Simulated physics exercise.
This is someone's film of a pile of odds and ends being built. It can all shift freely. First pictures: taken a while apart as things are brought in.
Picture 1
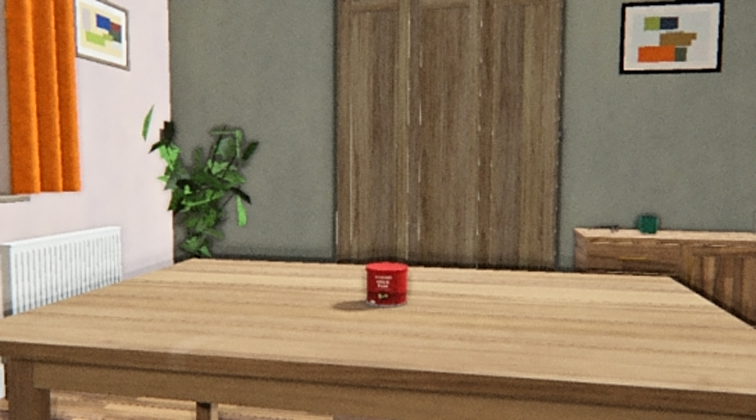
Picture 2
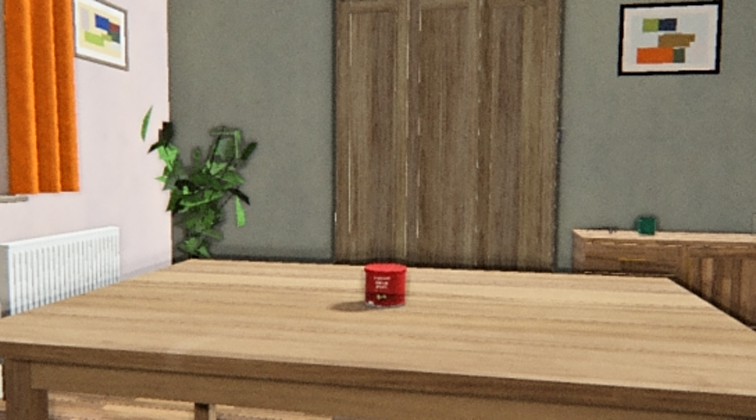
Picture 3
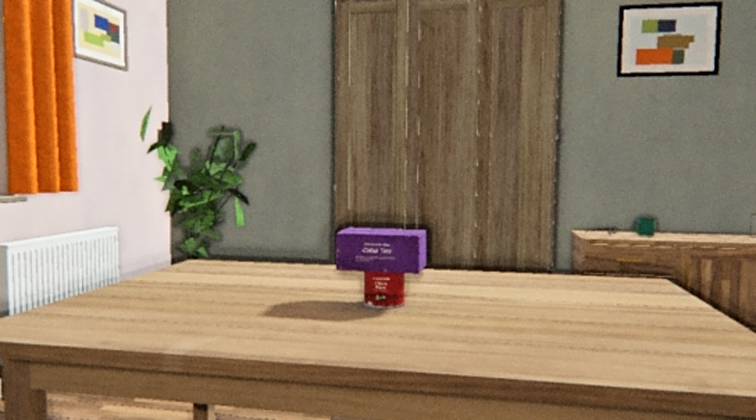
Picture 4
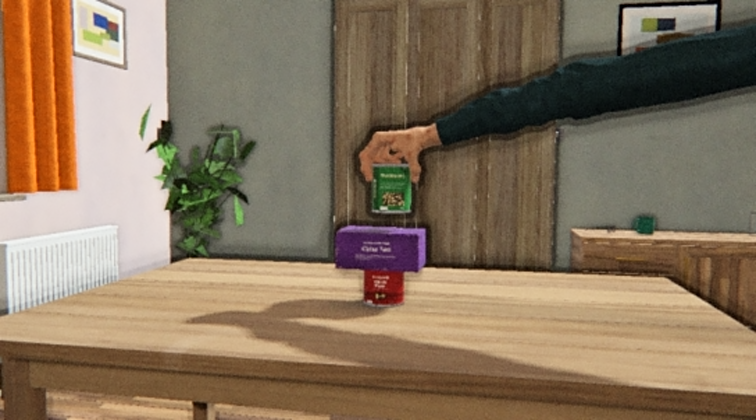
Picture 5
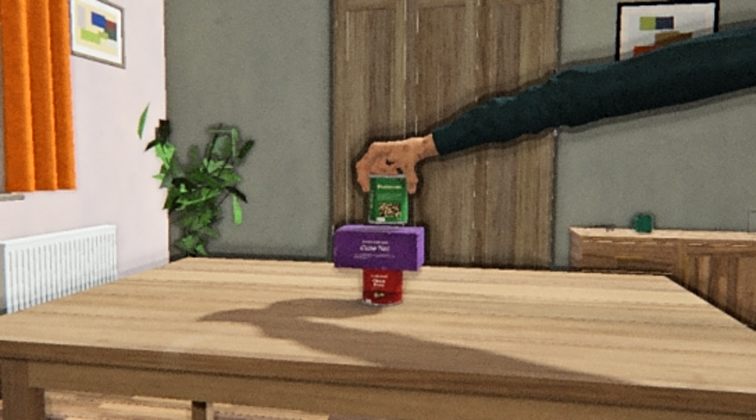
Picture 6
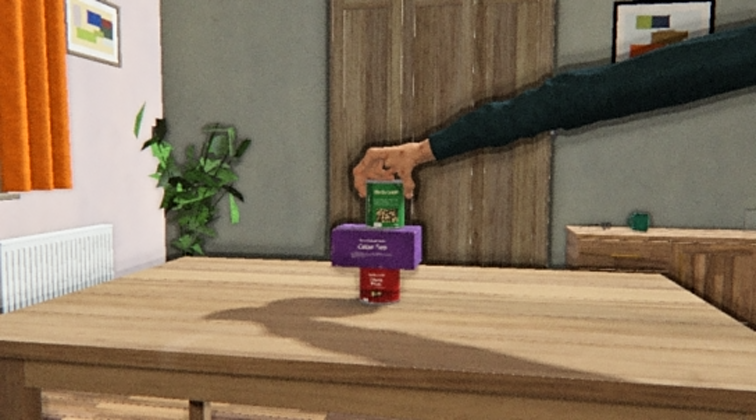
We see a red tin alone on a wooden table, then a purple box resting across its top. A hand reaching in from the right lowers a green container onto the box and keeps hold of it.
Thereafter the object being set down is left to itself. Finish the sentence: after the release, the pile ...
After the release, the pile stays upright.
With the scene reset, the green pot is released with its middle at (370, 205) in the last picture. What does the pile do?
Next, the heap stays put.
Then, 0.20 s after the last picture, nothing has stirred.
Then, 0.40 s after the last picture, green pot resting near (385, 205).
At rest, all 3 in place. Seen from the same camera at the end, green pot near (385, 205). The pile stays up.
